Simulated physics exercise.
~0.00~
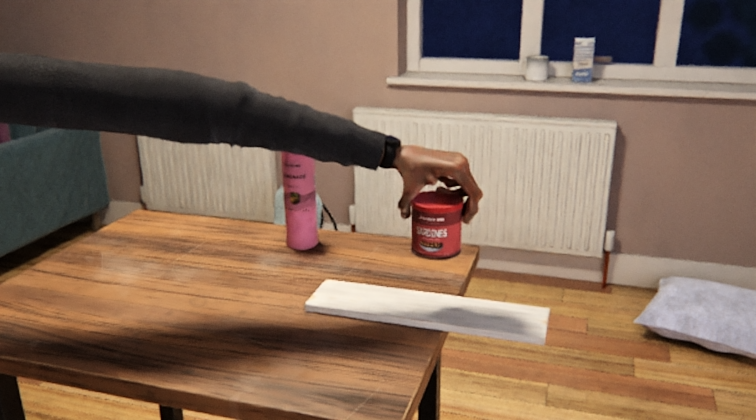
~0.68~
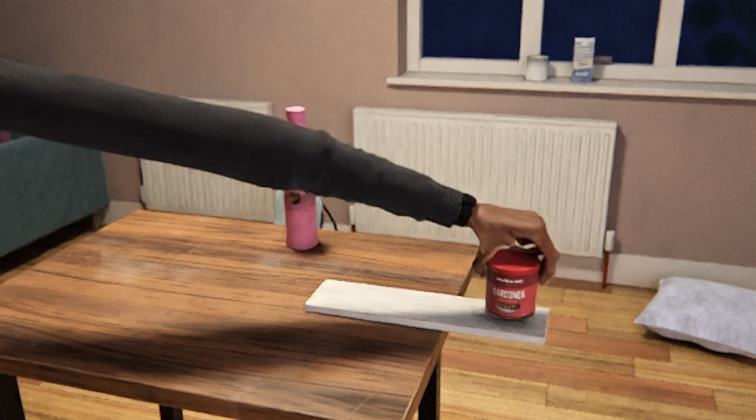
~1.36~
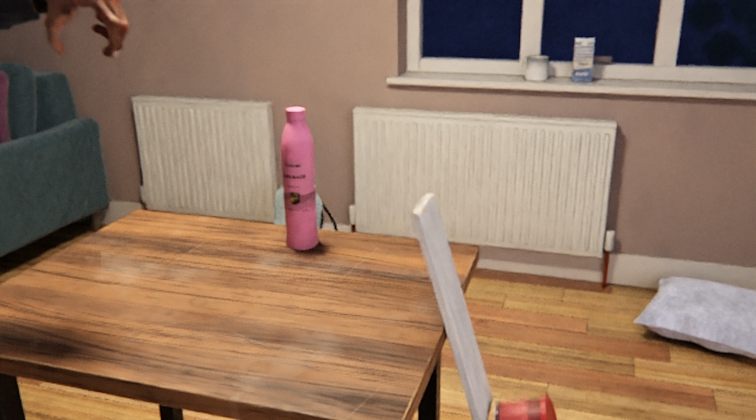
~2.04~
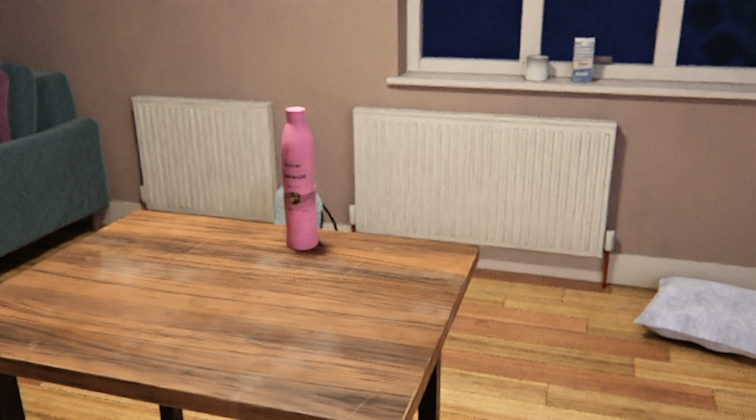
Red tin placed by a hand on the overhanging end of a white board, tipping it off the table, pink bottle left standing.
